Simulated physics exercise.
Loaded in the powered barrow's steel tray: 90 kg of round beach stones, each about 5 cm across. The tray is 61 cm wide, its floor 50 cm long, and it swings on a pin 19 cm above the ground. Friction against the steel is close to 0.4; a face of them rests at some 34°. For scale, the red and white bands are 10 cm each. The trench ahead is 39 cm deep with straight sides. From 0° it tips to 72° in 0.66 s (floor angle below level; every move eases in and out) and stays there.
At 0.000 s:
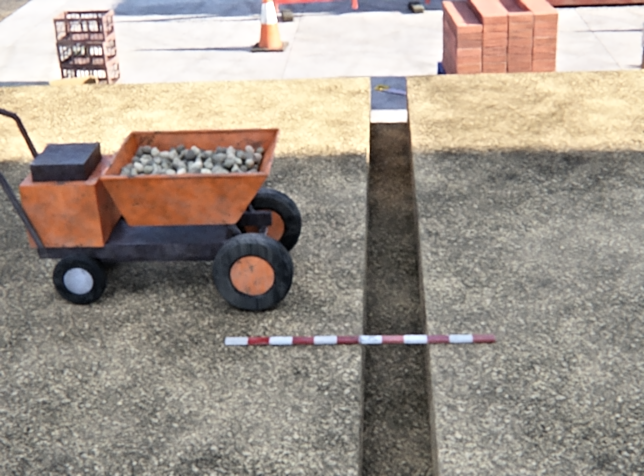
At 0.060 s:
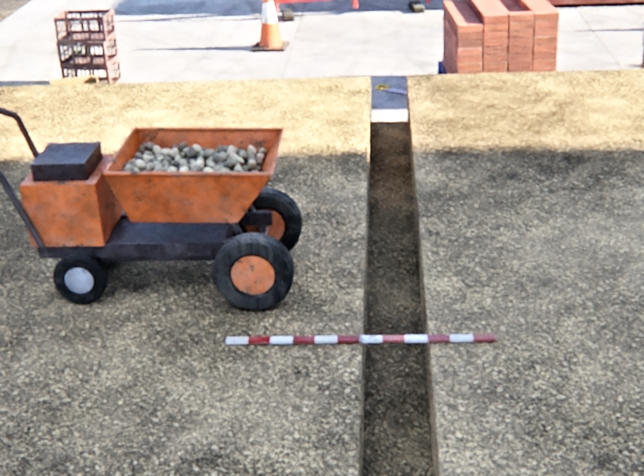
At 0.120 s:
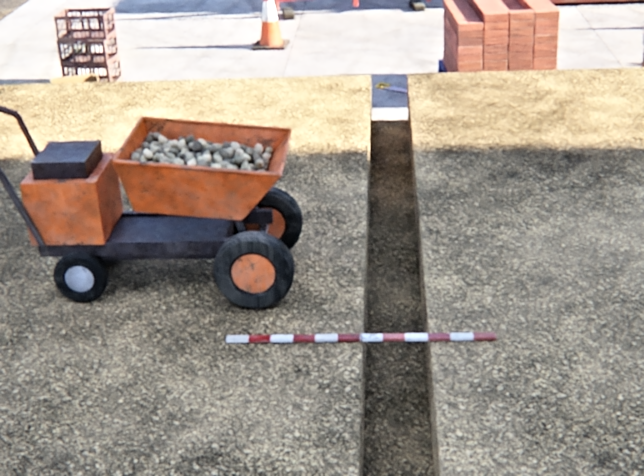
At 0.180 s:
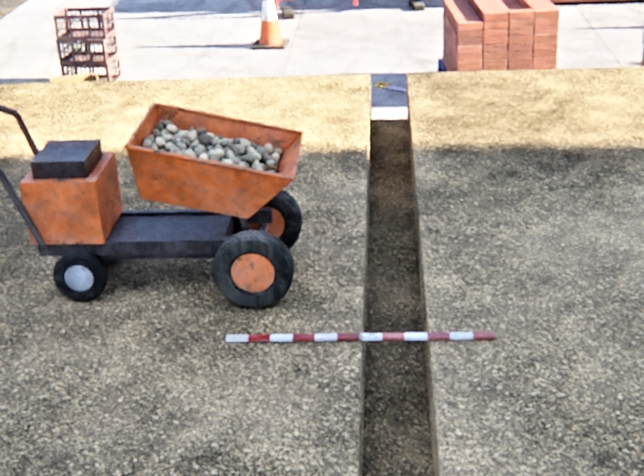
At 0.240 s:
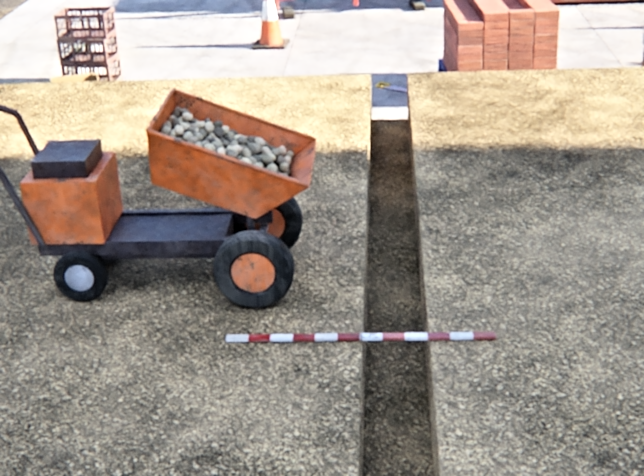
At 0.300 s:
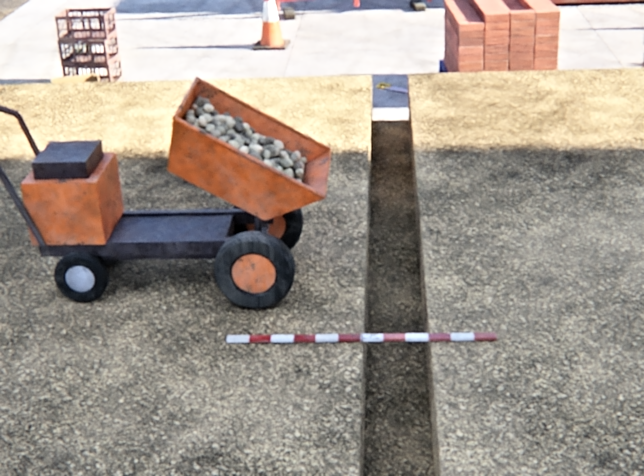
The orange tray of grey stones on a small wheeled barrow lifted at its left end and tilted steadily down toward the right, while the barrow stayed still beside a narrow, straight trench.
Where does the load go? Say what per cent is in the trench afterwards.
Roughly 60 per cent ends in the trench.
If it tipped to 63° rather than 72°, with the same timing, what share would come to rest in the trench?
Then about 60 per cent.
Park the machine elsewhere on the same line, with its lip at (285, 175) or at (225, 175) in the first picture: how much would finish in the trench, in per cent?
First some 40, then 85 per cent.
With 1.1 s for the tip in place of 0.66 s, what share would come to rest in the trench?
It would be near 75 per cent.
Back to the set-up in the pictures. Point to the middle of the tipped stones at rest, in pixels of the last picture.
Around (419, 325).
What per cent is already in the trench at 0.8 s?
Some 30 per cent.
After 0.5 s the floor is at 61°; 100 % in the tray; the foremost stones are at (348, 202).
After 0.8 s the floor is at 72°; 62 % in the tray, 32 % in the trench, 6 % past the trench; the foremost stones are at (446, 281).
After 1.1 s the floor is at 72°; 15 % in the tray, 46 % in the trench, 39 % past the trench; the foremost stones are at (601, 277).
After 3.1 s the floor is at 72°; 0 % in the tray, 60 % in the trench, 40 % past the trench; the foremost stones are past the picture's edge.
